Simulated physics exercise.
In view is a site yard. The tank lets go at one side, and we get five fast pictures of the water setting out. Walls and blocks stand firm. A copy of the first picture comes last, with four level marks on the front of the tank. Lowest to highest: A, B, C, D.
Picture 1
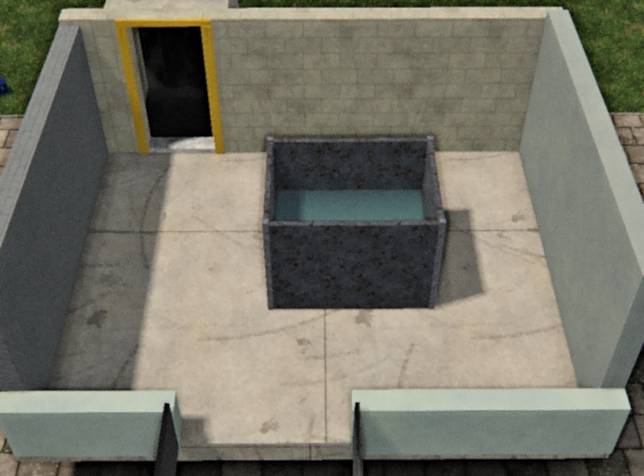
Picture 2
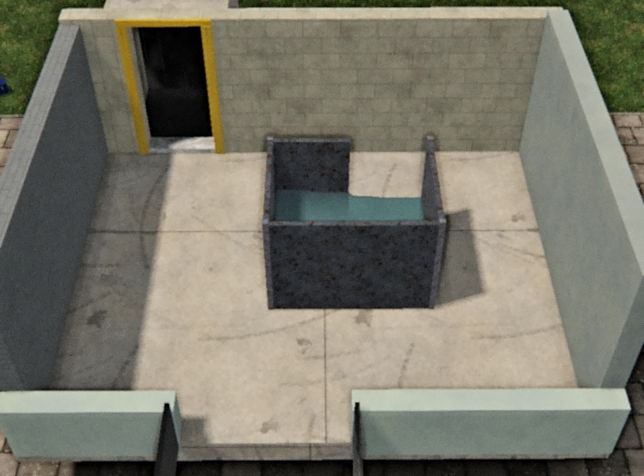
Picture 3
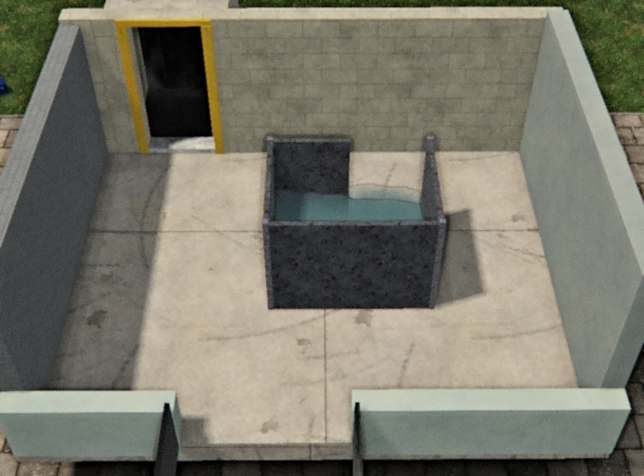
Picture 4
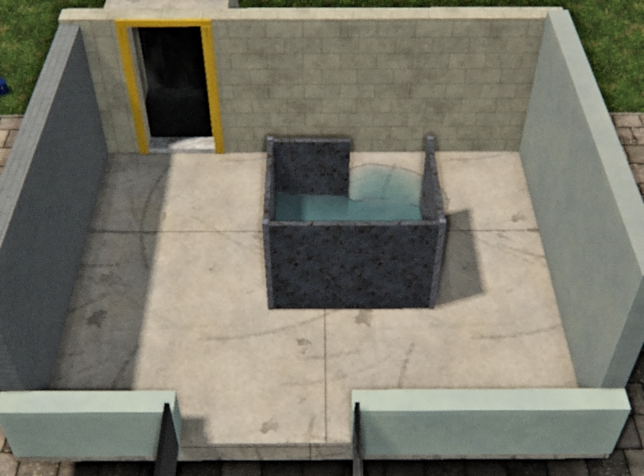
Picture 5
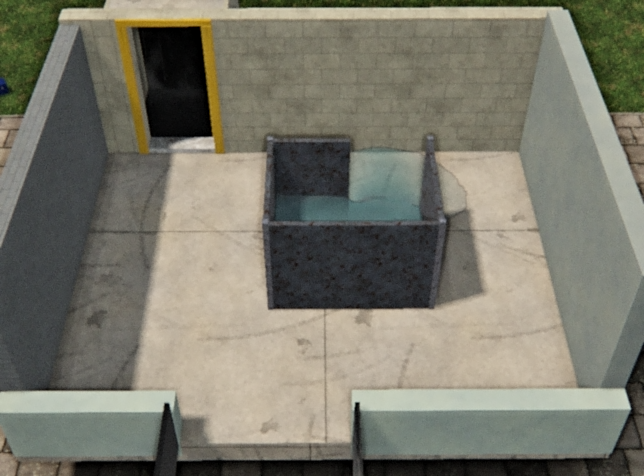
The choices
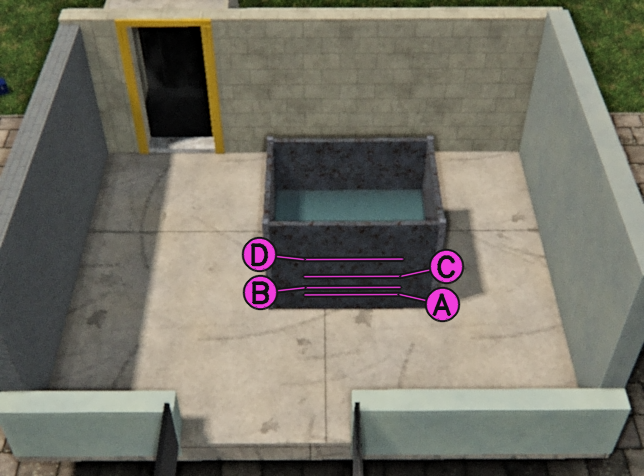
At first, a dark, speckled tank of still water stands in a walled concrete yard with a yellow-framed doorway at the back left and a gap in the low front wall. Then part of the tank's back side disappears, and water spreads out through the opening across the floor behind it.
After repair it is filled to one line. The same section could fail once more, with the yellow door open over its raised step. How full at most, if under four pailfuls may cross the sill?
That is level D.
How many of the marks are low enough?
All four.
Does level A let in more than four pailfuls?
No, that is safe.
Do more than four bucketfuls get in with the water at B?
No.
On the marked copy, A at (352, 294); B at (352, 287); C at (352, 276); D at (353, 259); from the bottom up A, B, C, D.
Choosing A, nothing gets over.
Choosing B, nothing gets over.
Choosing C, nothing gets over.
Choosing D, a bucket or two gets in.
